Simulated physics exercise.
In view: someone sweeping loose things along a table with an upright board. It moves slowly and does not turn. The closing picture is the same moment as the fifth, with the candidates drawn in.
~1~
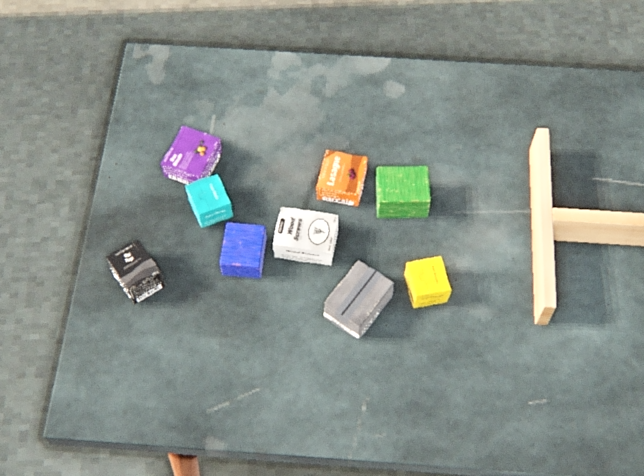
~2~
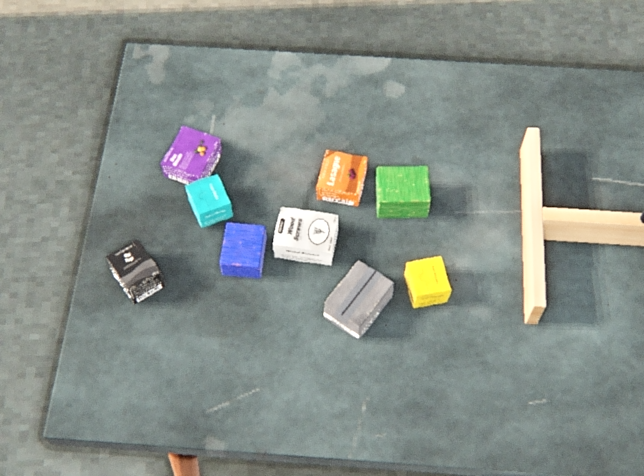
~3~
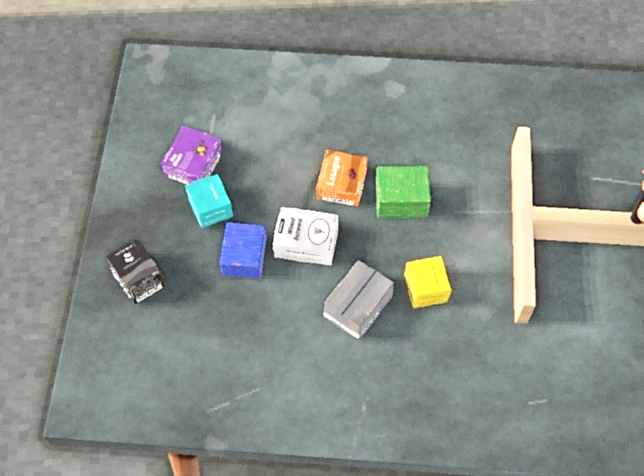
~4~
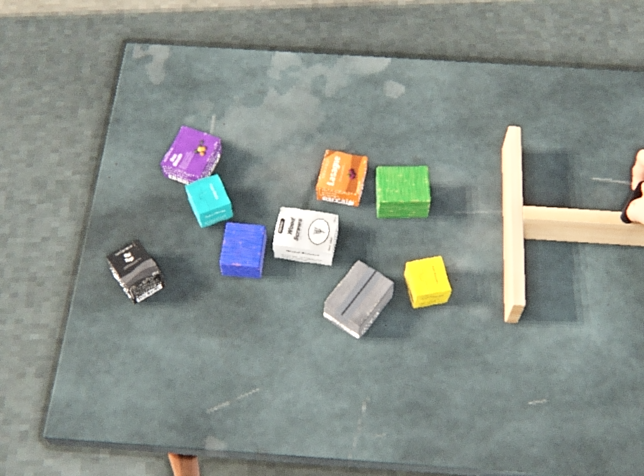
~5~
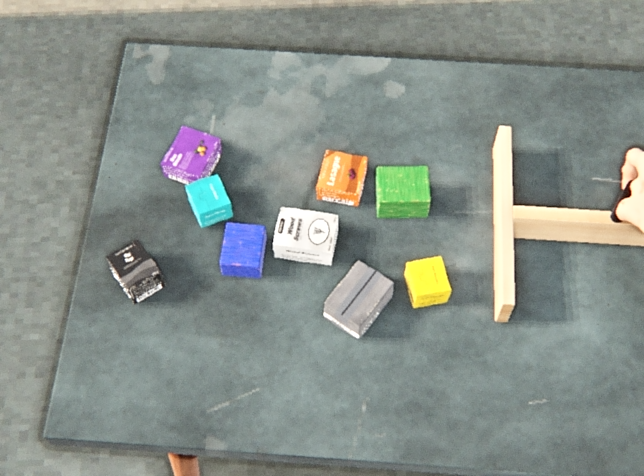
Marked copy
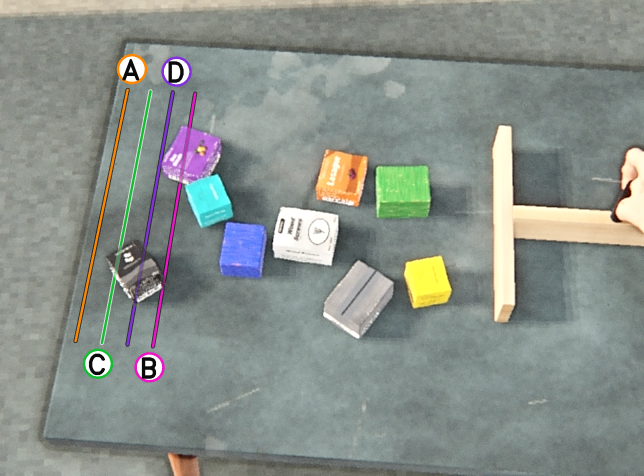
The clip opens on colourful blocks and small boxes scattered across a dark table, with an upright wooden board standing to their right. The board slides slowly left without turning, and a hand gripping its handle comes into view at the right edge, while the blocks stay still and untouched.
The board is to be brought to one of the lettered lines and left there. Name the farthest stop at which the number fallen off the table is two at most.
B.
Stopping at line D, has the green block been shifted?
Yes.
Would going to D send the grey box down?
By then, no.
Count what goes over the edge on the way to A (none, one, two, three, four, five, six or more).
In all, six or more.
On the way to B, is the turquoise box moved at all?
Yes.
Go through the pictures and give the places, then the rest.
Blue block (244, 250); white box (306, 236); grey box (359, 300), in the first frame.
Board (537, 213); green block (402, 192), in the second frame.
Board (527, 212); orange packet (342, 179), in the third frame.
Board (517, 211); black box (136, 271), in the fourth frame.
Board (507, 211); blue block (244, 250); white box (306, 236); grey box (359, 300), in the fifth frame.
On the copy, A at (103, 207); B at (176, 211); C at (128, 208); D at (152, 210).
On B. First, board (387, 203); grey box (320, 307); orange packet (309, 178).
Then, board (267, 196); purple box (156, 153); turquoise box (171, 201).
Finally, board (175, 190); purple box over the edge; turquoise box over the edge; two fallen.
By contrast, A drops eight; C drops five; D drops three.
